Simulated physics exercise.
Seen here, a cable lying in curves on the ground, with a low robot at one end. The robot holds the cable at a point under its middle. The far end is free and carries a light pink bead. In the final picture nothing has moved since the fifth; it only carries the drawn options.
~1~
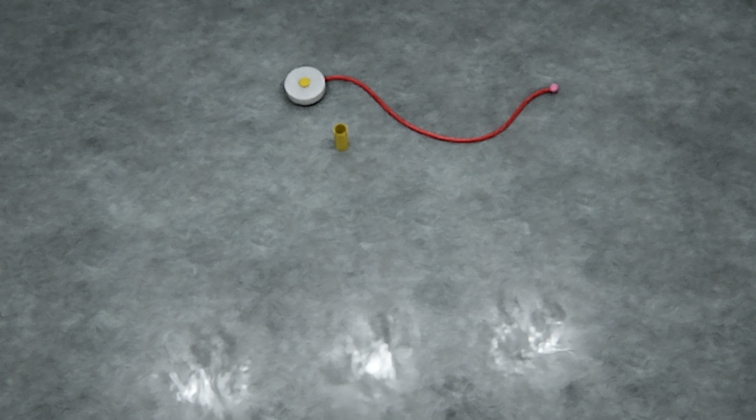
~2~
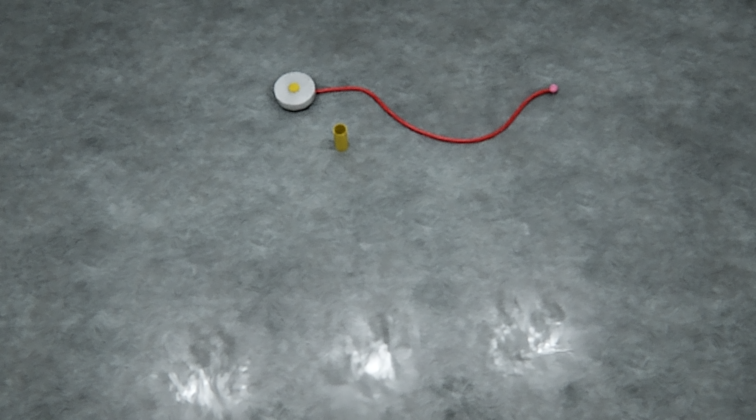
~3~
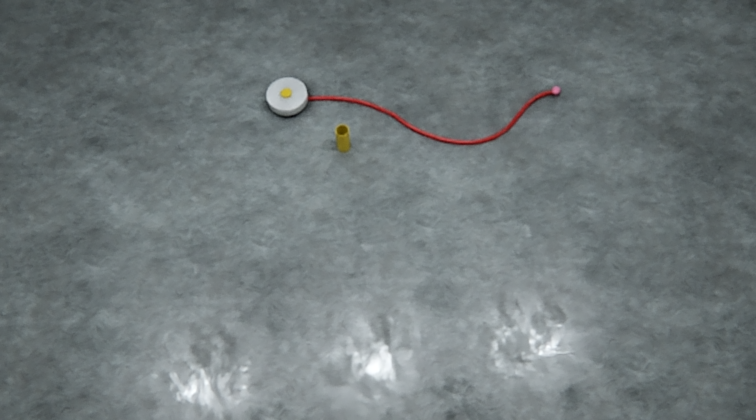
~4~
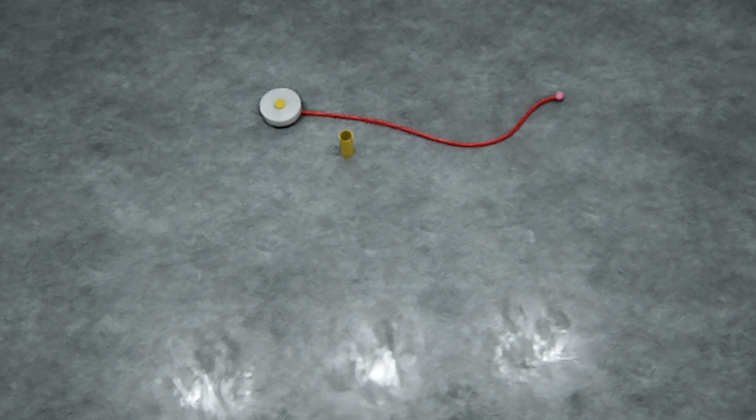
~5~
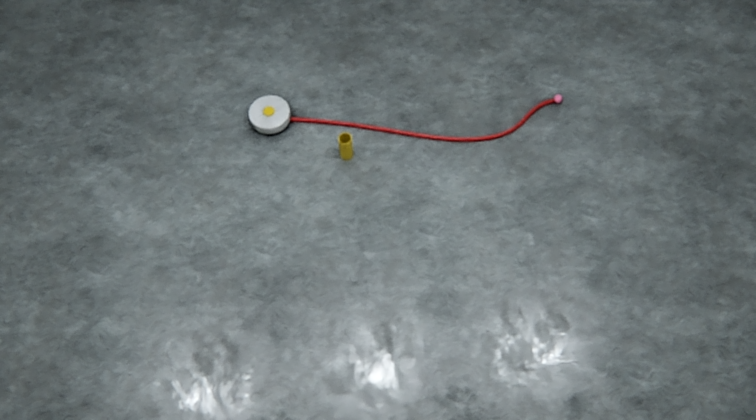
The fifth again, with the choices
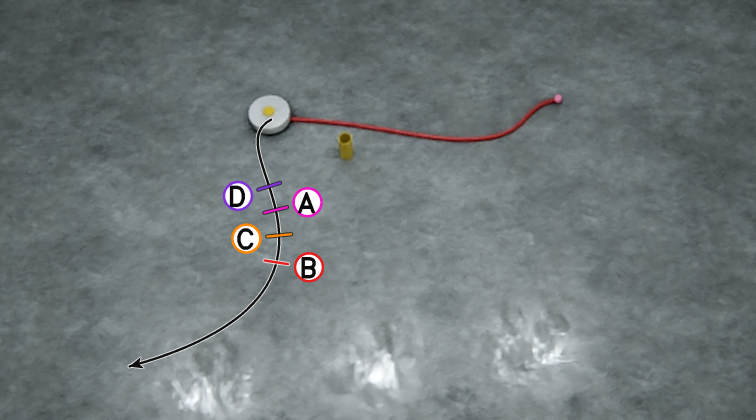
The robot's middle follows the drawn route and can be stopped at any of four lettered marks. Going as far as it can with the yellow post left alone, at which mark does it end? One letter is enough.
All is well up to D.
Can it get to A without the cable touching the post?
For that mark, no.
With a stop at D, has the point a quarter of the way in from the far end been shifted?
Yes.
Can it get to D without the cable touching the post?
Yes.
On the marked copy, A at (276, 210); B at (276, 262); C at (279, 235); D at (269, 186); the route from (271, 120) via (277, 259) to (129, 366).
Taking D. A third of the way, robot (256, 137), middle of the cable (413, 133), free end (553, 100).
Two thirds of the way, robot (261, 161), middle of the cable (413, 133), free end (552, 100).
When it is over, robot (268, 183), middle of the cable (413, 133), free end (552, 100); nothing has been touched.
As for the rest, A brings the cable against the post; B brings the cable against the post; C brings the cable against the post.
